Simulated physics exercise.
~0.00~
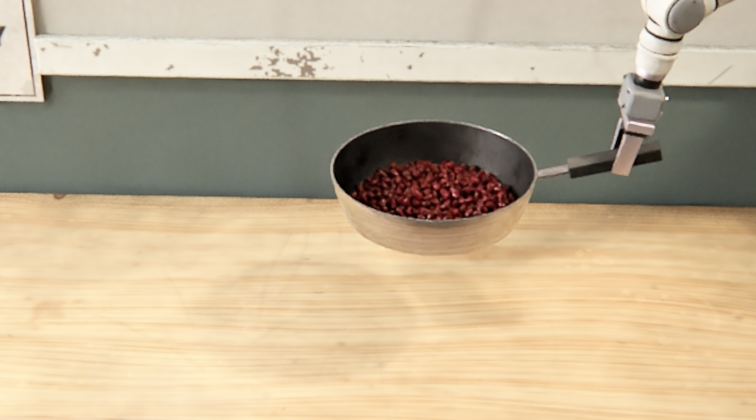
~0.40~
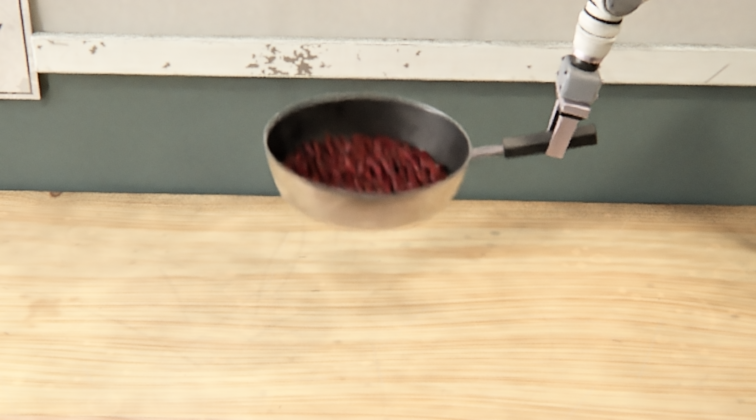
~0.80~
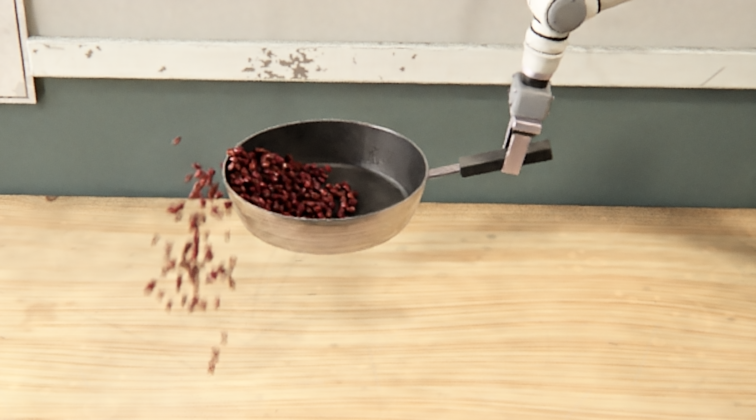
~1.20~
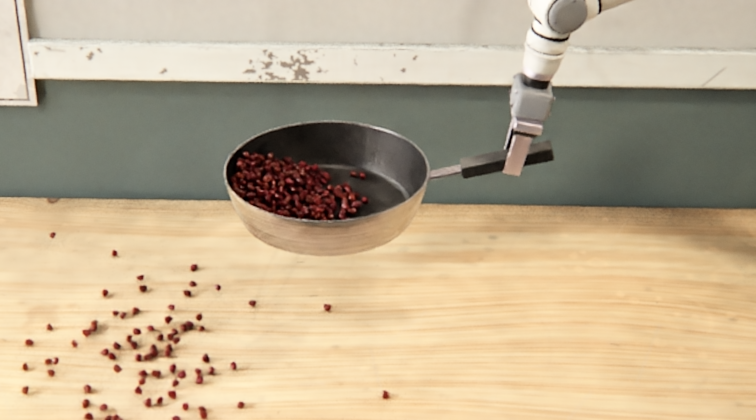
The clip opens on a robot arm holding a frying pan of dark red beans by its handle above a pale wooden table. The arm swings the pan to the left and slightly upward, and the beans blur with the motion. As the pan drops a little and comes to a stop further left, the beans surge against its left side and a stream of them spills over the rim. The loose beans fall and scatter across the table. At the end, the pan hangs still and level, with most of the beans heaped on its left side and many strewn over the wood below.
